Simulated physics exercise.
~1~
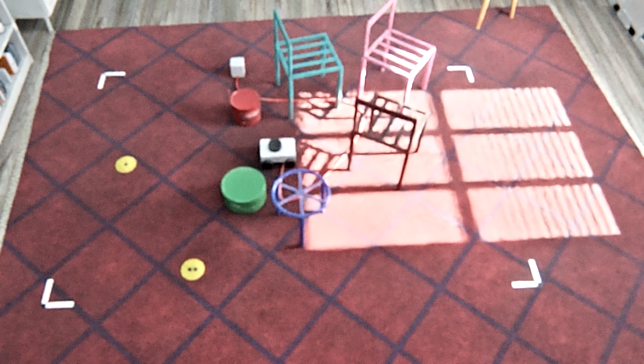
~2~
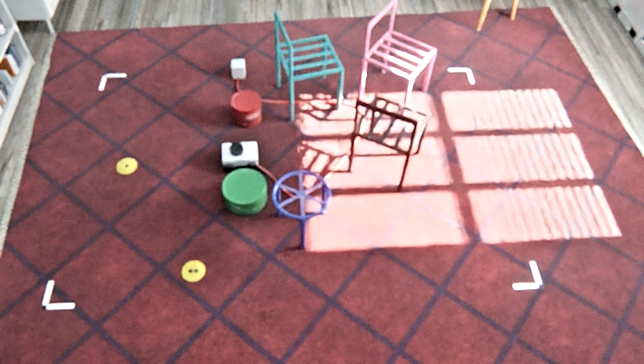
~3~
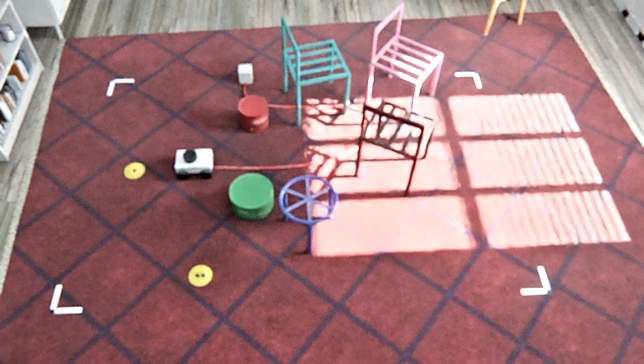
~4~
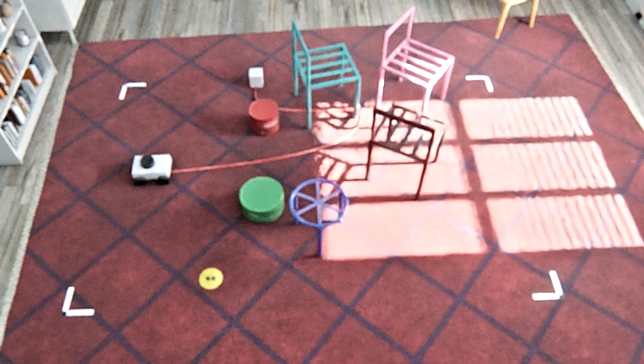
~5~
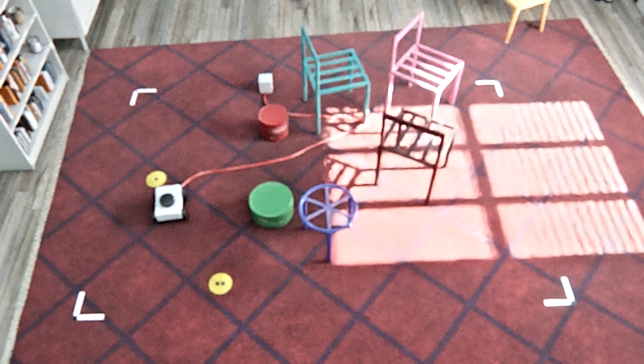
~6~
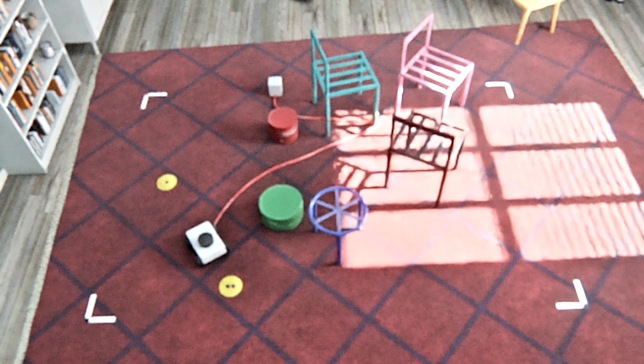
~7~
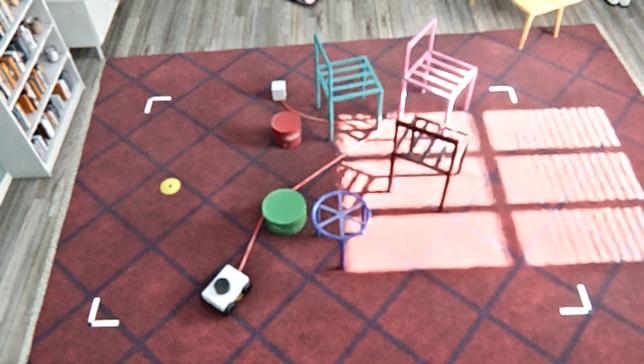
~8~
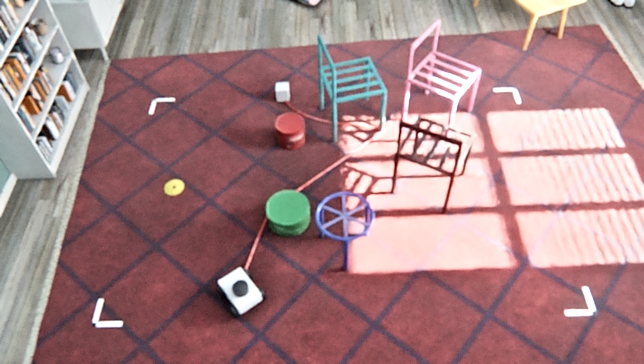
At the start, a small white cart with a dark round top sits on a patterned red rug, between a red bucket and a green one, with chairs and a blue stool to the right. It moves left, drawing out a thin red lead, until it covers the upper yellow mark. It then turns down the rug, uncovering that mark and heading toward the lower one as the view drifts left. The lead swings down against the green bucket and bends there. Finally the cart rests over the lower mark, slightly turned, while the chairs, stool and buckets remain in place.
